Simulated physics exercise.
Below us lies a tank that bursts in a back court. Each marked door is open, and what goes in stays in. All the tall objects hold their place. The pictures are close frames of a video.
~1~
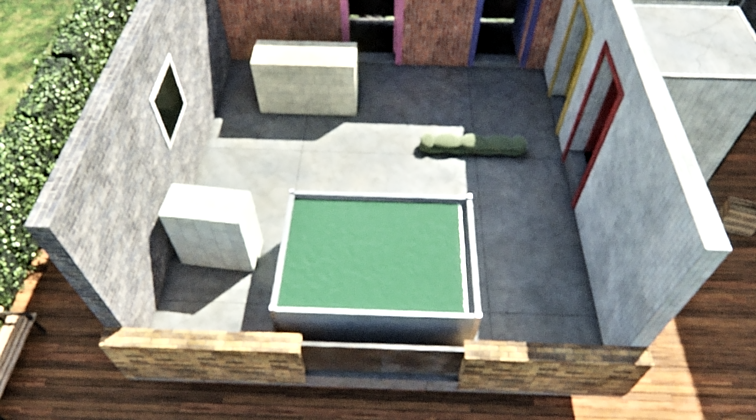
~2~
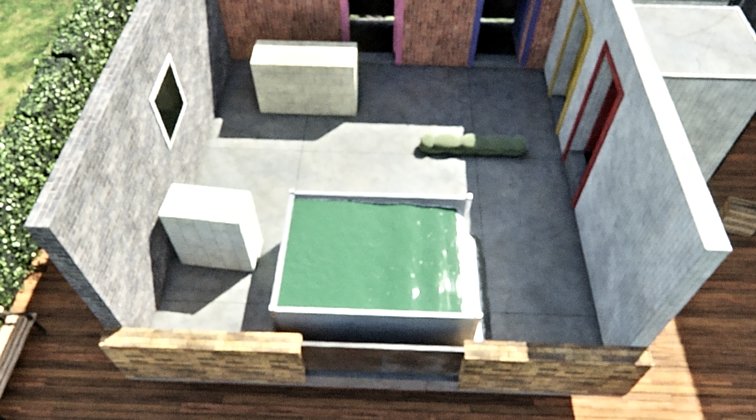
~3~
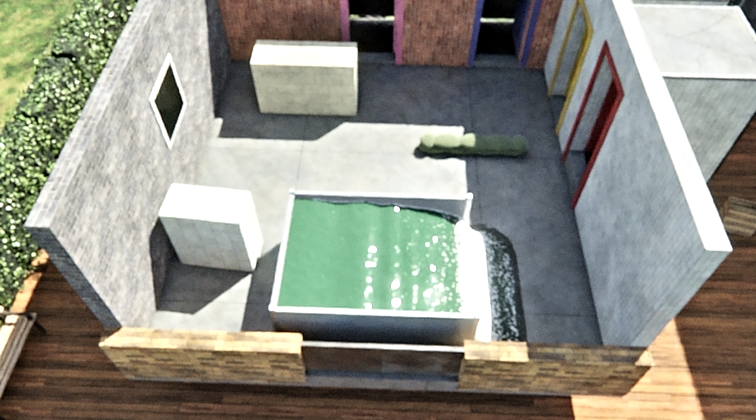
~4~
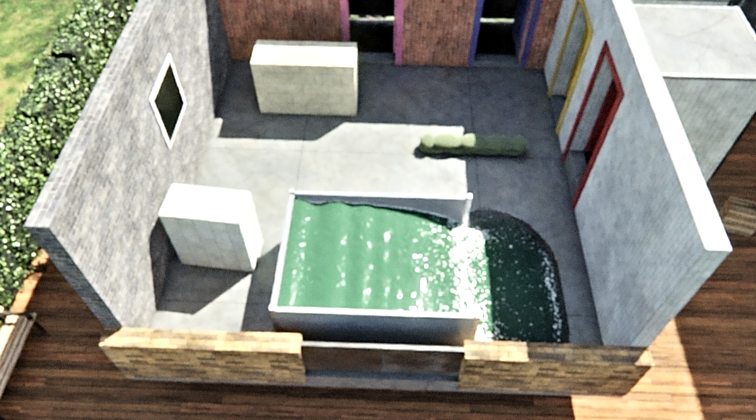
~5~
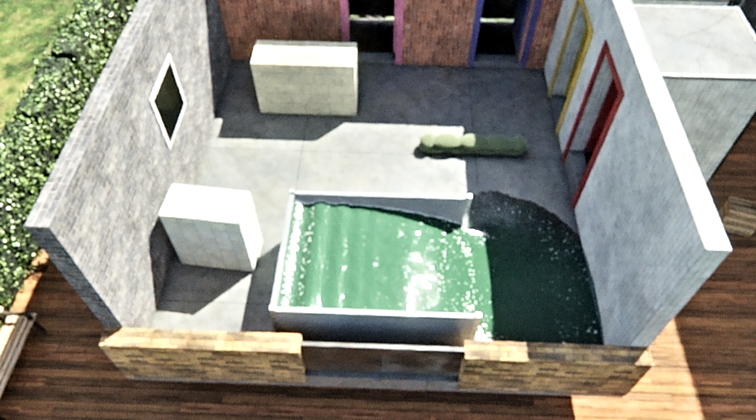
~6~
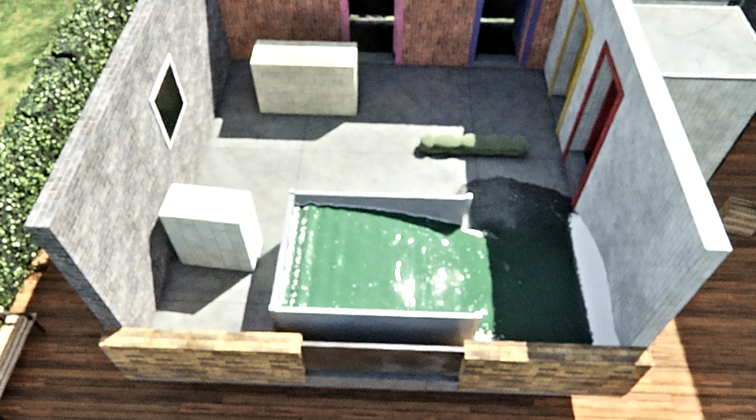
Green water burst out through the right side of an open tank in a walled court, spreading in a dark sheet across the floor to the right-hand wall while the pale blocks stayed still.
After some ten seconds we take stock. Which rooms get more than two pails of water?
One by one: The red door holds within the limit; the yellow door floods; the blue door floods; the pink door holds within the limit.
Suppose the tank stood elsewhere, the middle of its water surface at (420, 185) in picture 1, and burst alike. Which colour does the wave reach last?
It is the pink one.
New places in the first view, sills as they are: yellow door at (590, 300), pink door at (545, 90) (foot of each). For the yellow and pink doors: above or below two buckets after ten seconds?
One by one: The yellow one passes that mark; the pink one floods.
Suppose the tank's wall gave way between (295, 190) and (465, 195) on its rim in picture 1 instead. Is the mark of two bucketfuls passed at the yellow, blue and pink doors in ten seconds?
In short: The yellow one goes over, the blue one is over, the pink one takes more.
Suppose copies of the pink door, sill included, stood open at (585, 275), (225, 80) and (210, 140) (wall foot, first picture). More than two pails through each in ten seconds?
As listed: Takes more, is over, stays under.
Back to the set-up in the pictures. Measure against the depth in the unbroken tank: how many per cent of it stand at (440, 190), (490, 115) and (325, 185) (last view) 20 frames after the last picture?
In that order: 4, 4 and 4 per cent.
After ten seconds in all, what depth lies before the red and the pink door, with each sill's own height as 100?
In turn 40 and 140 per cent.
A moment on, water covers 20 % of the floor; the red door wet at the sill, nothing in, the yellow door not reached, the blue door not reached, the pink door not reached.
Next, water covers 30 % of the floor; the red door wet at the sill, nothing in, the yellow door wet at the sill, nothing in, the blue door wet at the sill, nothing in, the pink door not reached.
Then, water covers 65 % of the floor; the red door wet at the sill, nothing in, the yellow door over two buckets in, the blue door far over two buckets in, the pink door wet at the sill, nothing in.
Later, water covers 95 % of the floor; the red door wet at the sill, nothing in, the yellow door over two buckets in, the blue door far over two buckets in, the pink door wet at the sill, nothing in.
In the end, water covers 100 % of the floor; the red door wet at the sill, nothing in, the yellow door over two buckets in, the blue door far over two buckets in, the pink door under two buckets in.
